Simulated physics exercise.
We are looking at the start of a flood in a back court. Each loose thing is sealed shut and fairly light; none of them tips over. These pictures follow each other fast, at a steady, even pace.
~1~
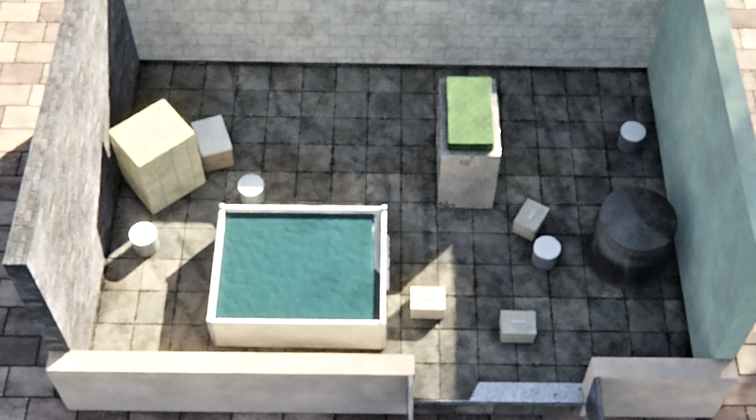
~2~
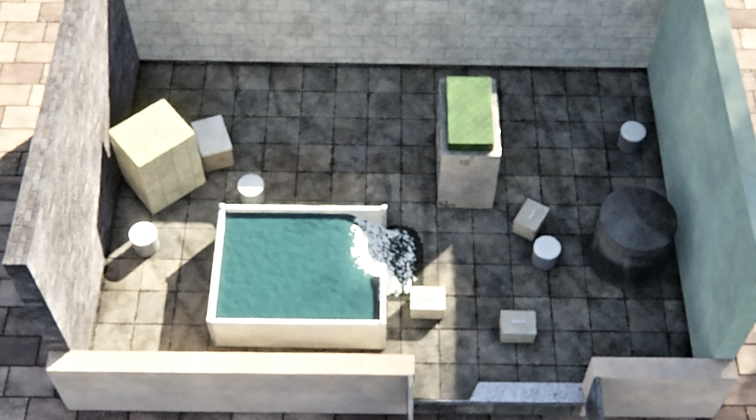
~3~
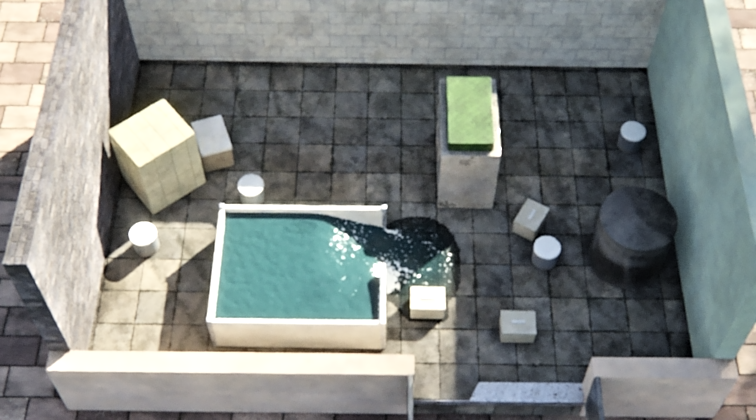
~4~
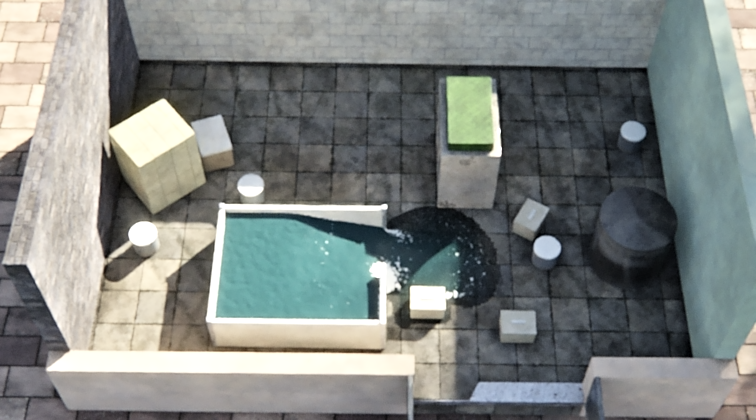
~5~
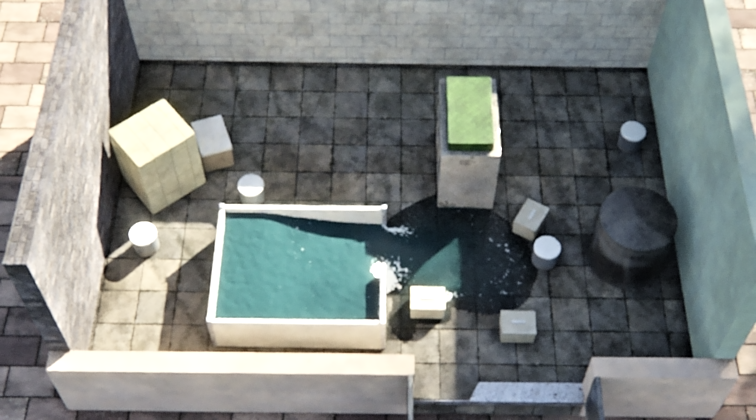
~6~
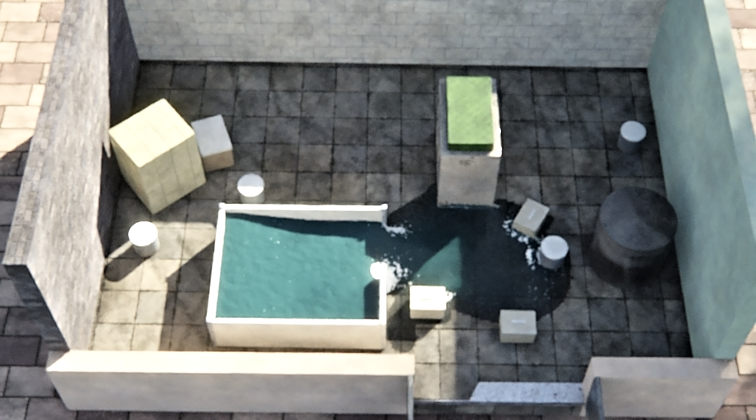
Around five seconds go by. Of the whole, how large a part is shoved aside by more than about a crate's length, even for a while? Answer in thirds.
One to two thirds.
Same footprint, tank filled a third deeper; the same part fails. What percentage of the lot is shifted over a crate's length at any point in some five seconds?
Share: Close to 40 %.
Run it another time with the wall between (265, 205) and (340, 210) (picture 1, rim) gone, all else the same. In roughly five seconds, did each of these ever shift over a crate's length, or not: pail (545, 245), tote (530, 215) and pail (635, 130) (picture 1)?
The first: Never got that far; the second: Never got that far; the third: Got that far.
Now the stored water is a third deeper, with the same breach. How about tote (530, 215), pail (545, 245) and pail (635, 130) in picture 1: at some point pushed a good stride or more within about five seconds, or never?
Result by item: Covered it; covered it; covered it.
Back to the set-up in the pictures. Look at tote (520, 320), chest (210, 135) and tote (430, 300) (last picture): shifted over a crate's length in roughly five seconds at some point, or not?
Taking them as listed, the first remained nearby, the next remained nearby, and the last remained nearby.
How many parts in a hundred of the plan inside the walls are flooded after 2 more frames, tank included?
20 %.
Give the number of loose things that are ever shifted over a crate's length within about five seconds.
That gives 3.
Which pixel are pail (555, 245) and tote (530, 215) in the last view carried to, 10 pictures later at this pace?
First object near (613, 282); second object near (652, 177).
A moment on, 0 of 8 are well off their spots; 1 afloat.
Next, 2 of 8 are well off their spots; 1 afloat.
Later, 3 of 8 are well off their spots; 3 afloat.
In the end, 3 of 8 are well off their spots, and 3 have been at some point; 1 afloat.
